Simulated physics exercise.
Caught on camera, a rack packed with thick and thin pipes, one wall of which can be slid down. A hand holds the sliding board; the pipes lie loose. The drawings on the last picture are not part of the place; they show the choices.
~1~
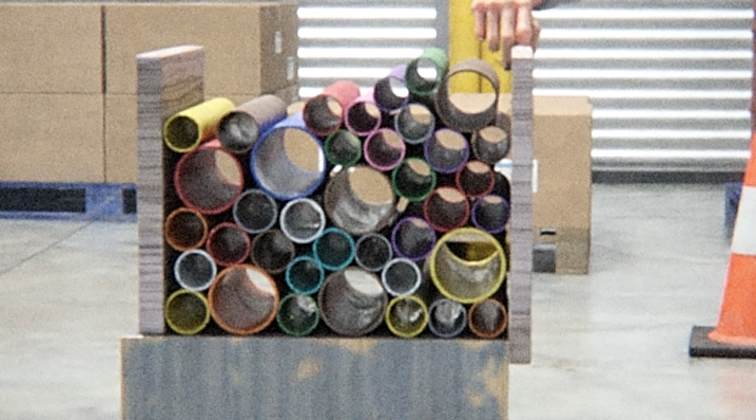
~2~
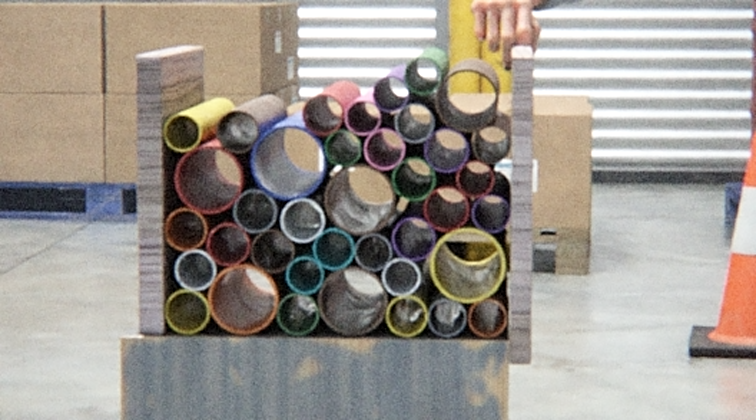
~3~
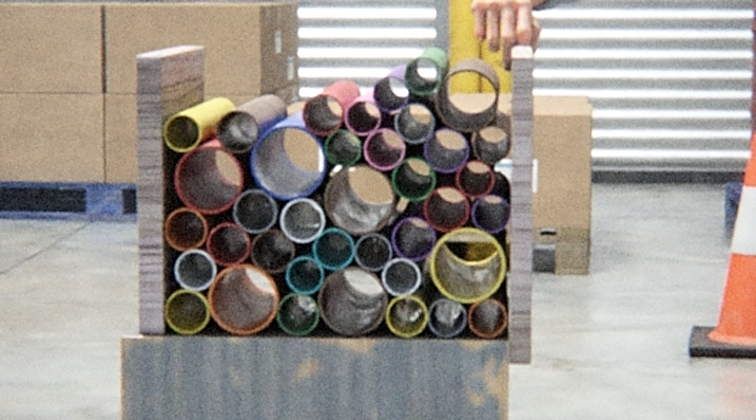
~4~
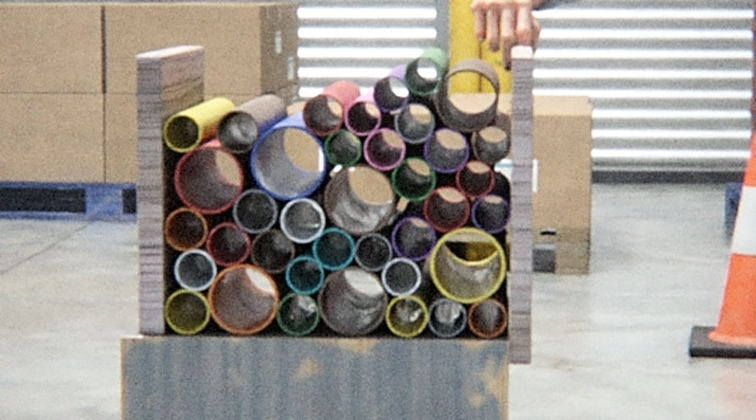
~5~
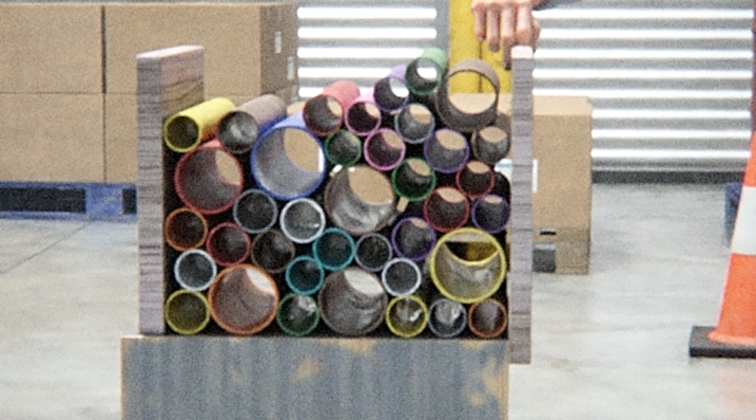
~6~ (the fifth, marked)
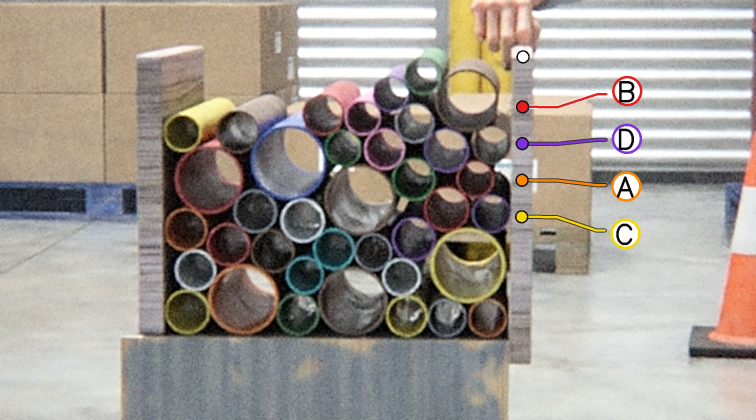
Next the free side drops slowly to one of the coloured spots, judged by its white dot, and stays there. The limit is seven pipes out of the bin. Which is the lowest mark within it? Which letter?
Slide it to C.
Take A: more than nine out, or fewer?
It loses fewer than nine.
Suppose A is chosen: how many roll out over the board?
The count is three.
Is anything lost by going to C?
Yes, at C.
On the marked copy, A at (522, 181); B at (523, 107); C at (522, 217); D at (523, 144); the white dot at (523, 57).
Taking C. A third of the way, top of the board (511, 129).
Two thirds of the way, top of the board (511, 212).
When it is over, top of the board (511, 216), three out over the board.
As for the rest, A three out over the board; B none out over the board; D none out over the board.
